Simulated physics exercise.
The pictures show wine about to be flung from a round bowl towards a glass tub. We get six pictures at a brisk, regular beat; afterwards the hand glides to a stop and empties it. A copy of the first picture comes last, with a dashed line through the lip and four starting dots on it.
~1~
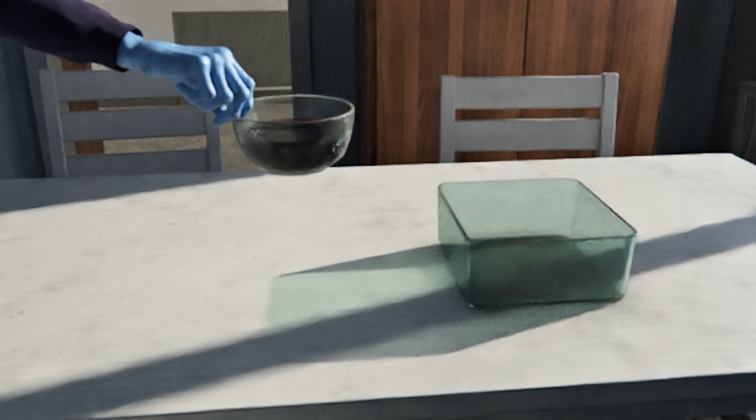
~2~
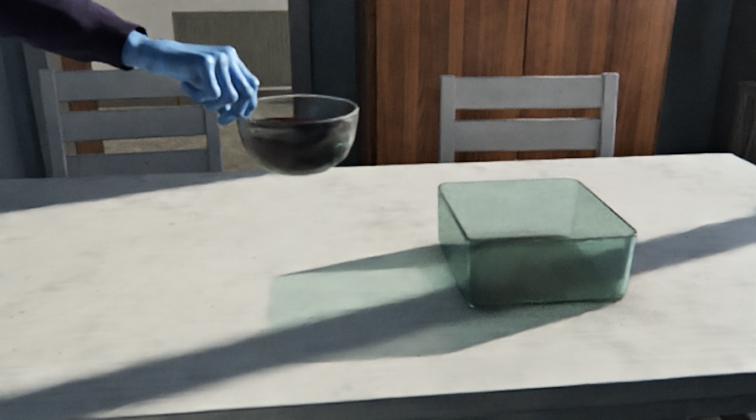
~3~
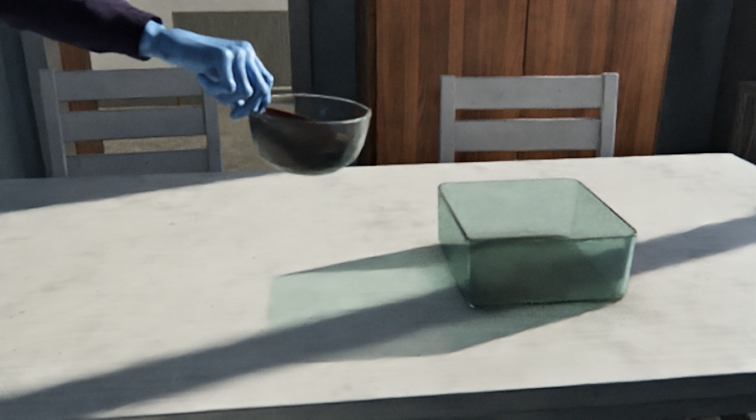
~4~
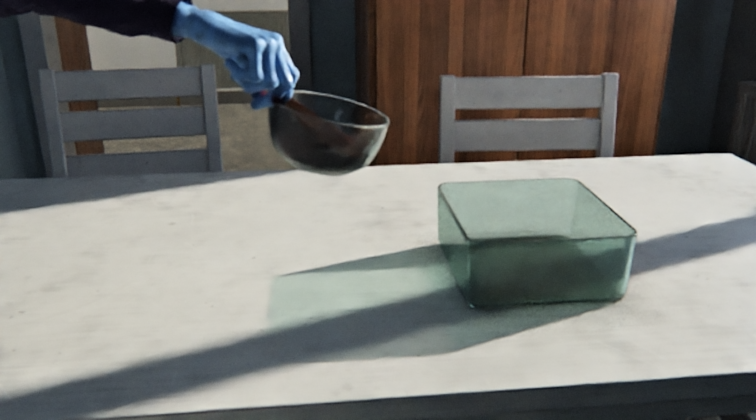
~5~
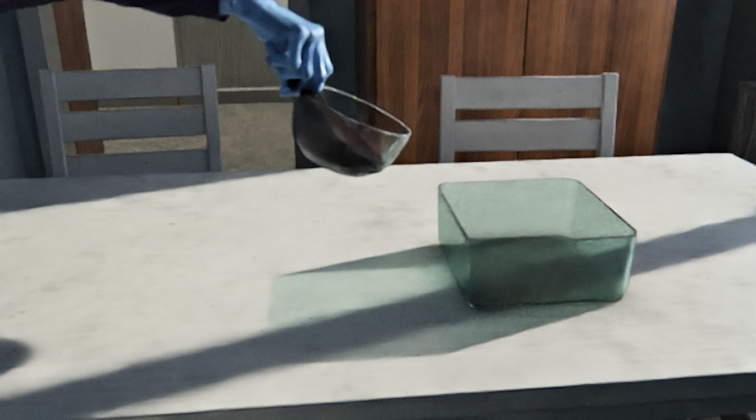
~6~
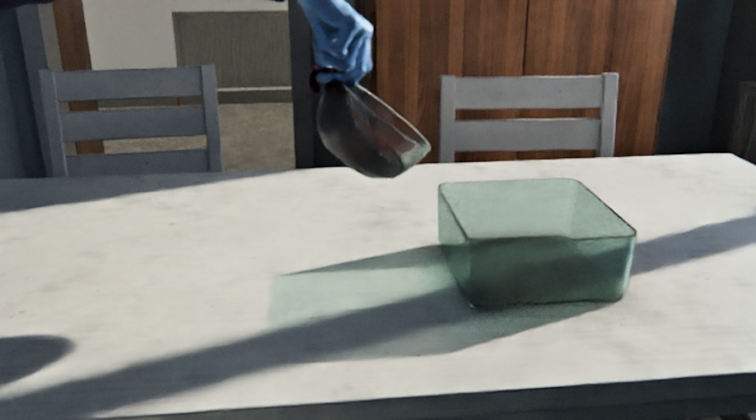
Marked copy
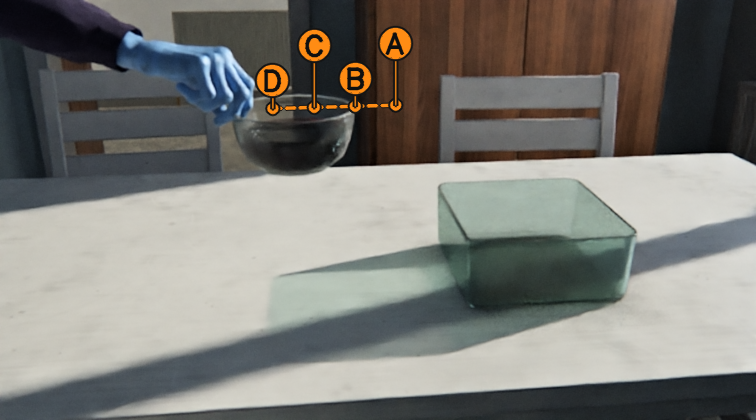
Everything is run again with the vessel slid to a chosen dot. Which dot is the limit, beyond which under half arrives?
Take C.
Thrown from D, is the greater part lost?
Yes, it does.
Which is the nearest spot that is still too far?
Spot D.
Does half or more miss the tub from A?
No, that is safe.
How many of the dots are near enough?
Three of them.
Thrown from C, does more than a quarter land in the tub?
Yes, it does.
In orange, A at (395, 105); B at (355, 106); C at (314, 107); D at (272, 108).
With A, about 80 % lands in the tub, 7 % falls short and 13 % goes beside or beyond.
With B, about 86 % lands in the tub, 12 % falls short and 3 % goes beside or beyond.
With C, about 68 % lands in the tub, 24 % falls short and 8 % goes beside or beyond.
With D, about 37 % lands in the tub, 49 % falls short and 14 % goes beside or beyond.
